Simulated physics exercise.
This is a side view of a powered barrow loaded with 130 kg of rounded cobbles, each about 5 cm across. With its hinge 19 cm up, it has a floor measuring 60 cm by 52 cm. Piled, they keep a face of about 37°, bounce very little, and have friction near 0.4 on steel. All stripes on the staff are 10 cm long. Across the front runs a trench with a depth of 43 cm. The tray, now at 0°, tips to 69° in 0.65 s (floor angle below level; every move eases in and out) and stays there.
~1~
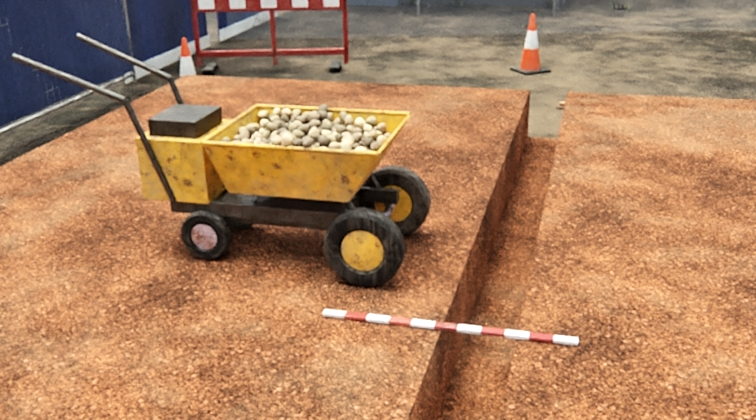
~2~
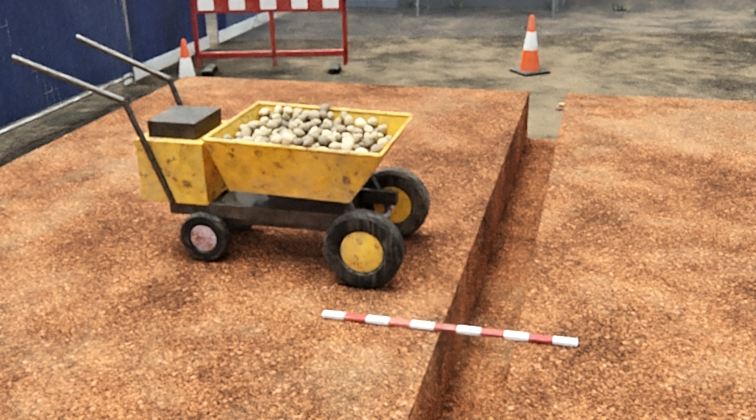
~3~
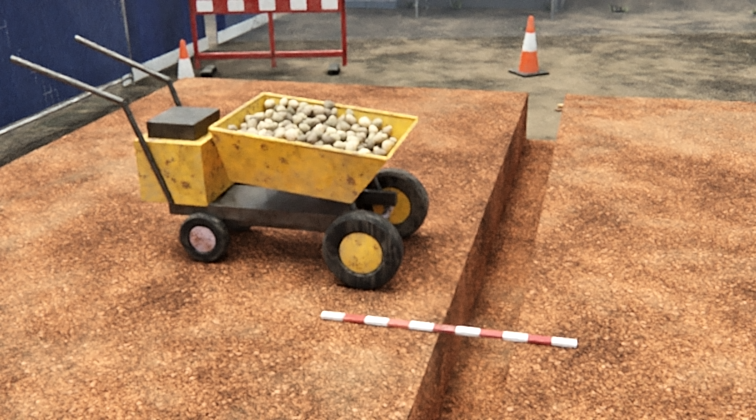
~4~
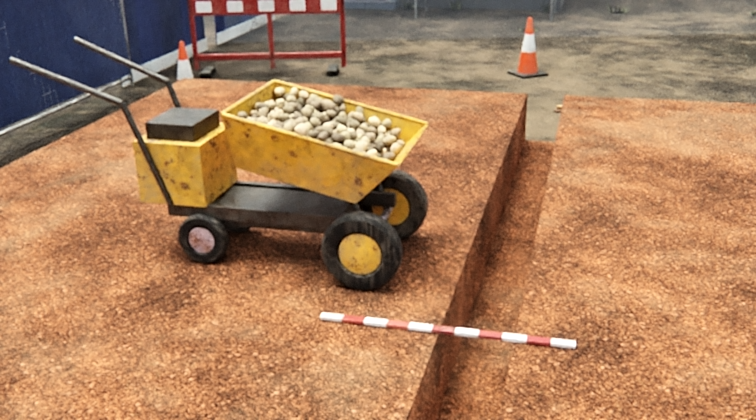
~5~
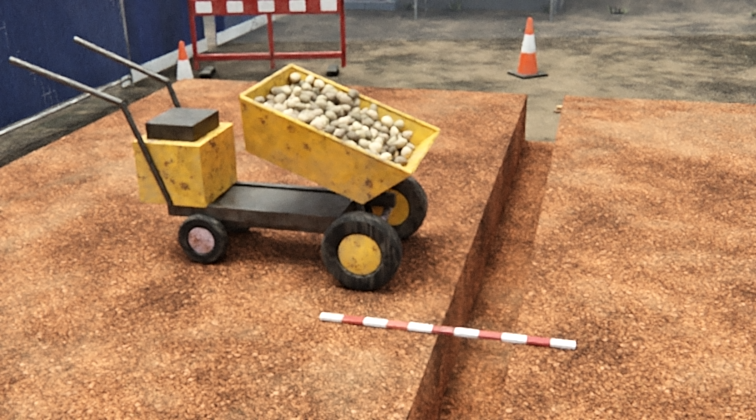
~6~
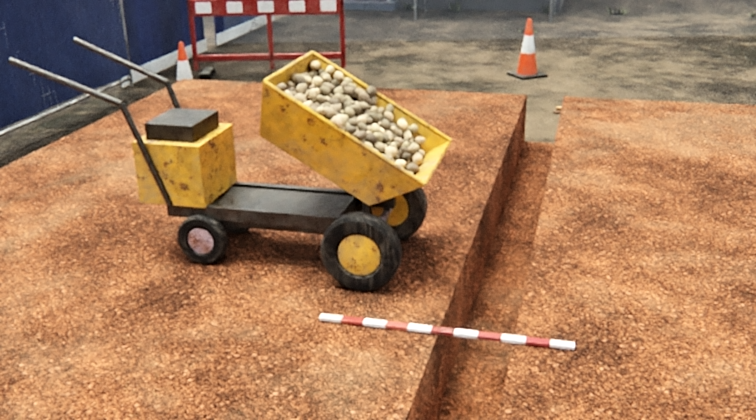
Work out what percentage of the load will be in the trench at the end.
It comes to roughly 54 percent of the load.
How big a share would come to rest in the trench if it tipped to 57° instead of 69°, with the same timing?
Around 30 per cent would finish in the trench.
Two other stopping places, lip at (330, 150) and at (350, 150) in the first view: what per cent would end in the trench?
About 75 and 80 per cent.
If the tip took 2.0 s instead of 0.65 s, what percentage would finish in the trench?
That would give about 80 percent.
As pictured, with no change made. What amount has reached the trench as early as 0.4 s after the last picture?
Approx. 20 % of the load.
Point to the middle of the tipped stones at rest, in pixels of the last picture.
Somewhere near pixel (519, 323).
Then, 0.2 s after the last picture the floor is at 59°, 100 % in the tray; the foremost stones are at (451, 190).
Then, 0.4 s after the last picture the floor is at 69°, 75 % in the tray, 20 % in the trench, 5 % past the trench; the foremost stones are at (539, 273).
Then, 0.8 s after the last picture the floor is at 69°, 24 % in the tray, 30 % in the trench, 46 % past the trench; the foremost stones are at (711, 286).
Then, 2.8 s after the last picture the floor is at 69°, 0 % in the tray, 54 % in the trench, 46 % past the trench; the foremost stones are past the picture's edge.
